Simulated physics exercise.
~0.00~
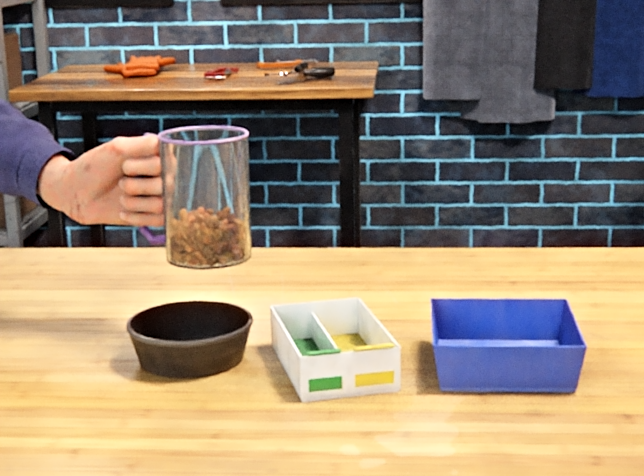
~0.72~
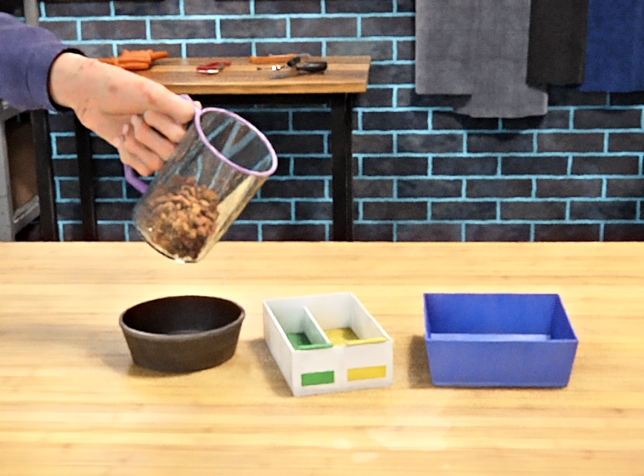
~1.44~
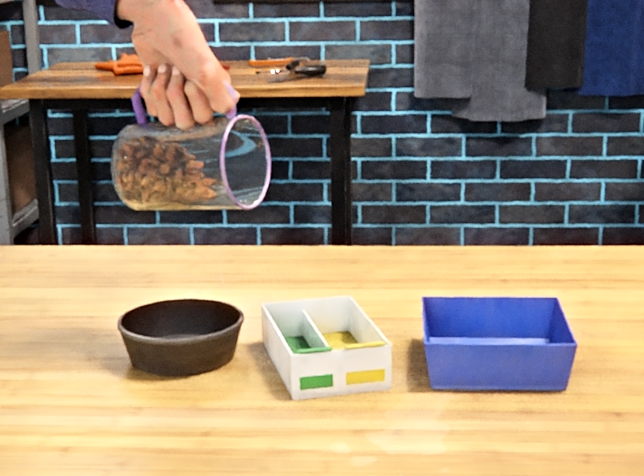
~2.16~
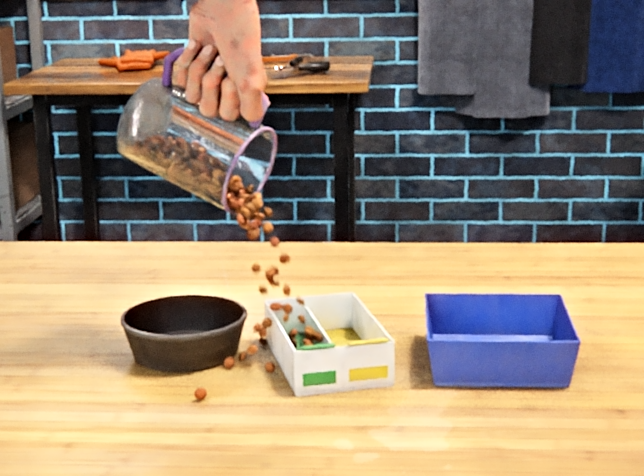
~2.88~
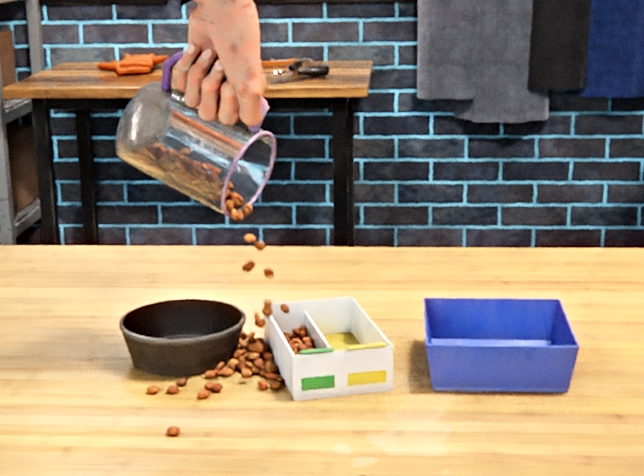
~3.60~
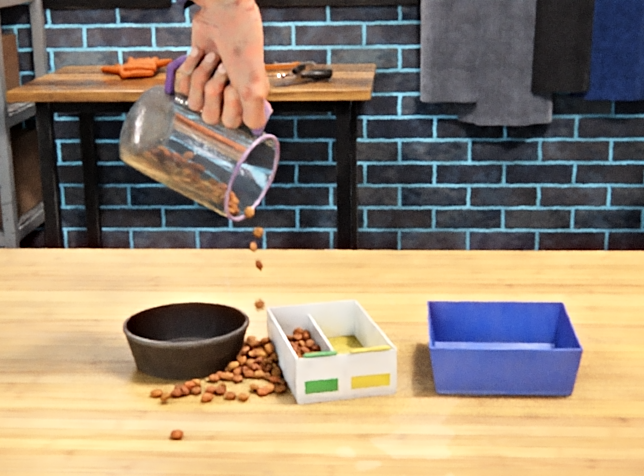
A hand tips a clear cup, pouring brown pieces into the green section and onto the table.
